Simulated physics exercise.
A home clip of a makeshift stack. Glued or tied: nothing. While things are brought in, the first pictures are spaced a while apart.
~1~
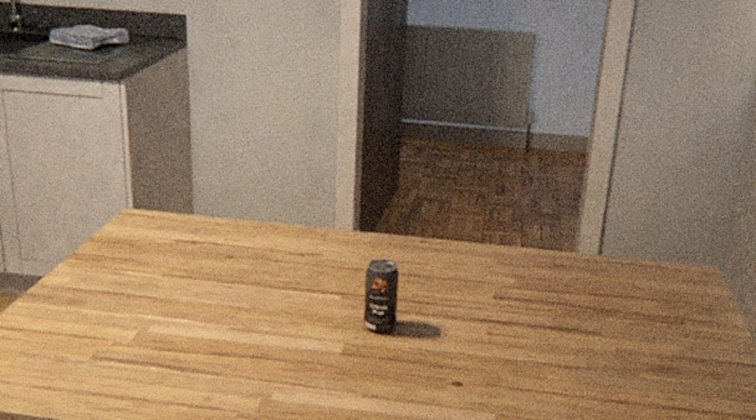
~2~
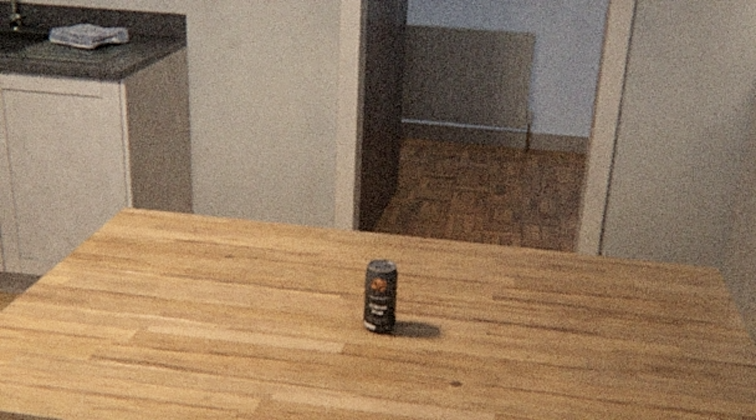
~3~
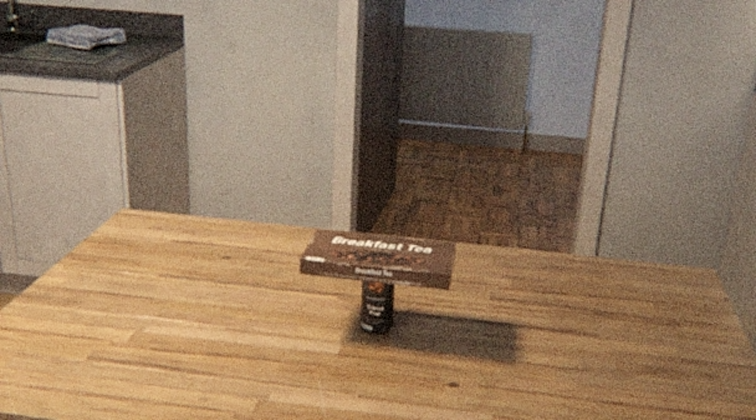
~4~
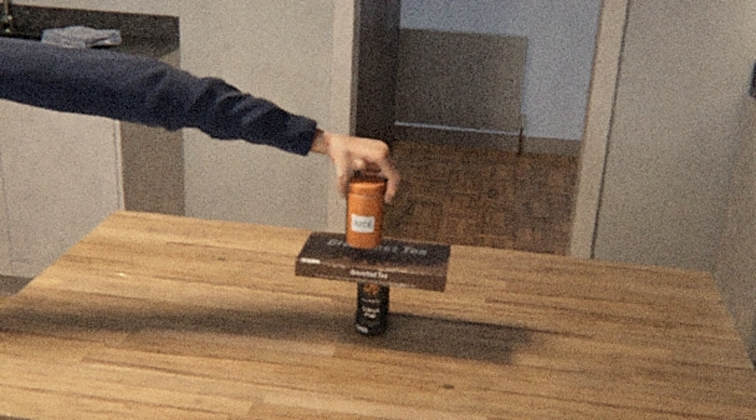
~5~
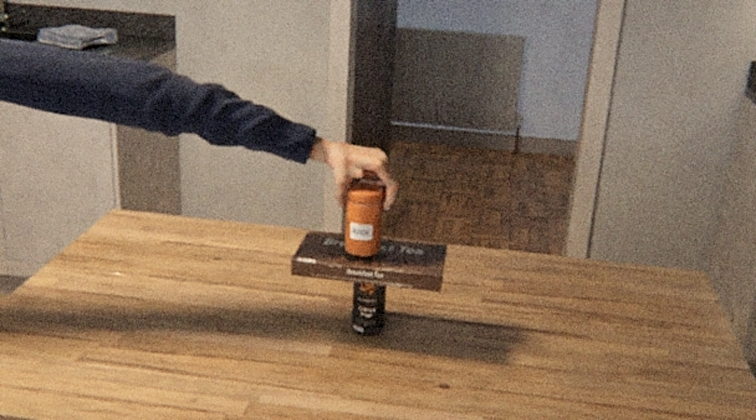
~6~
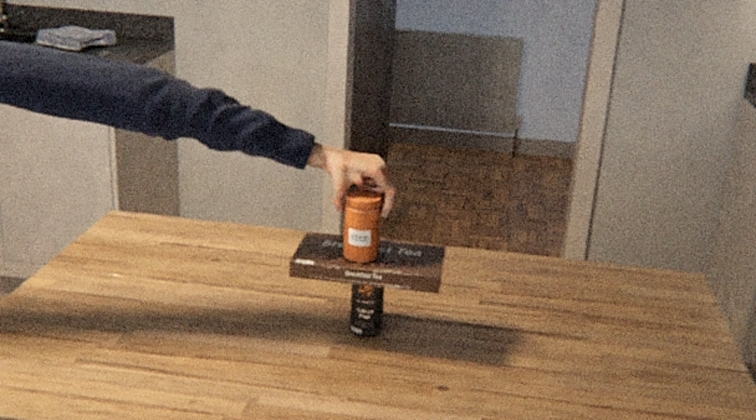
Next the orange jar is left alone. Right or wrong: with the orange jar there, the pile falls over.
Wrong, the pile stays up.
Then, 0.20 s after the last picture, nothing has stirred.
Then, 0.50 s after the last picture, orange jar resting near (362, 226).
At rest, all 3 in place. Seen from the same camera at the end, orange jar near (362, 226). The stack keeps its balance.
